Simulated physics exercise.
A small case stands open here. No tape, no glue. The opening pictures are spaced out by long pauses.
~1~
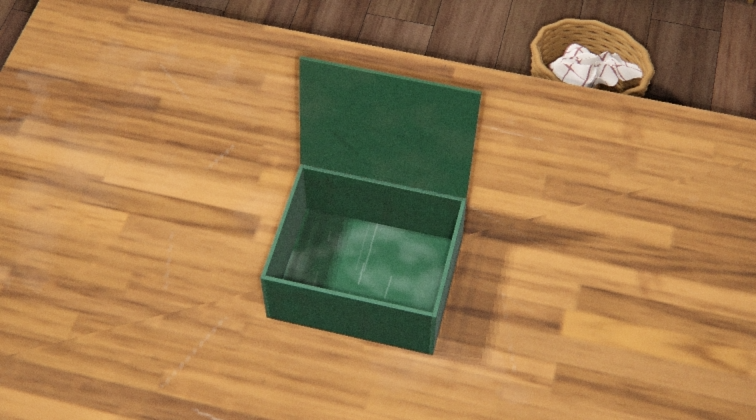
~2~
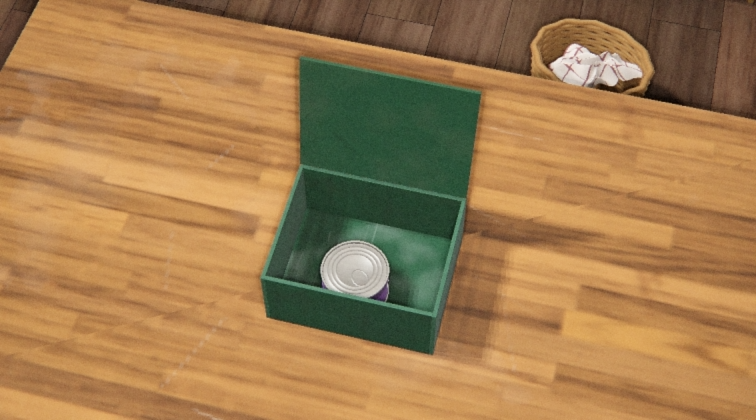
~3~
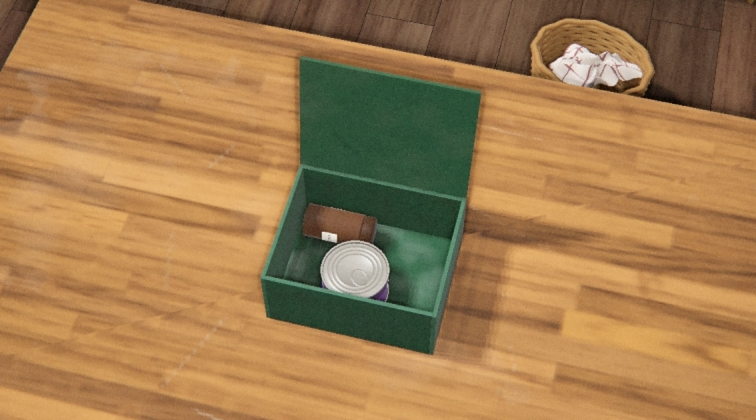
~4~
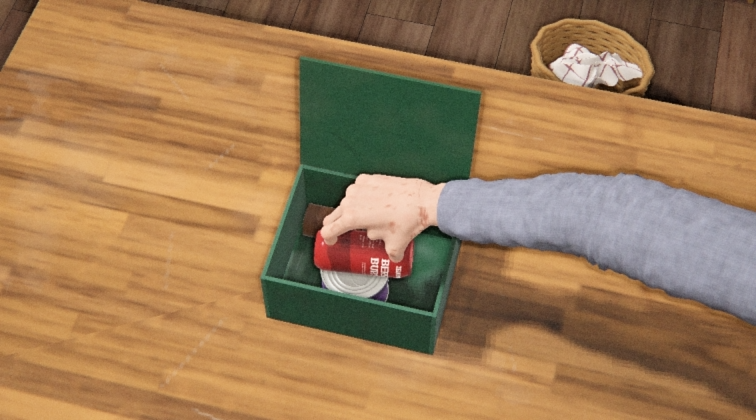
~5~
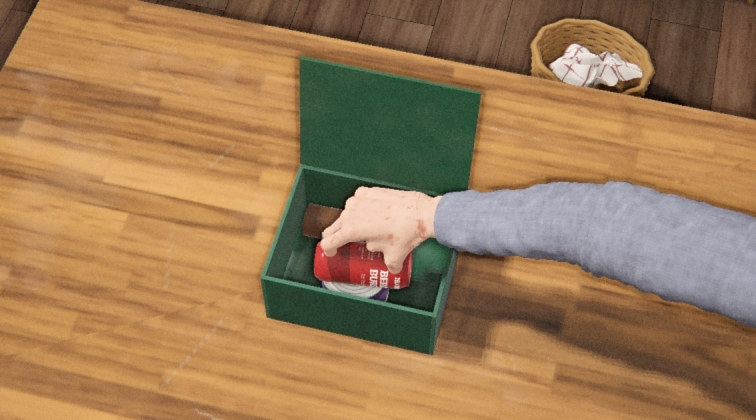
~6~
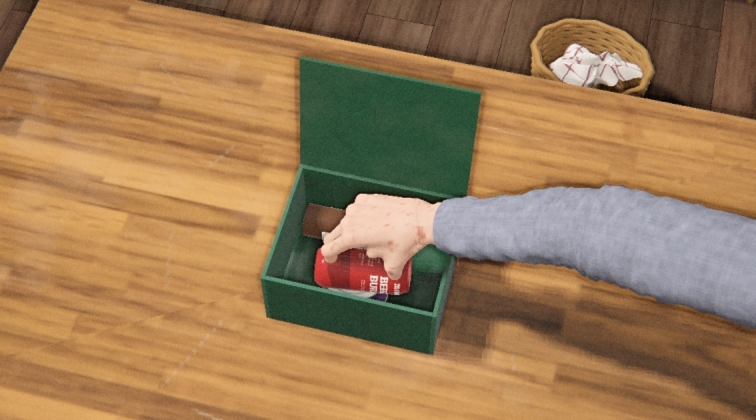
On a wooden table, an open green case gaining a tin and a brown item, then a hand lowering a red can inside.
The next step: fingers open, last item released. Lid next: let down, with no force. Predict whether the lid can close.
Prediction: The lid cannot close.
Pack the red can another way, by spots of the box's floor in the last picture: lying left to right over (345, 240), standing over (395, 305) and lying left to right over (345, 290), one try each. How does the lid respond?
In order: The lid fits down, then gets blocked, then gets blocked.
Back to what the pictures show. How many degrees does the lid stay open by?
Close to 4 degrees.
Then, 1.40 s later than the last frame, lid 72° above the rim.
Then, 1.90 s later than the last frame, lid 39° above the rim.
When it is over, lid 5° above the rim; all 3 as before. End places, in pixels of the last picture, red can near (363, 276).
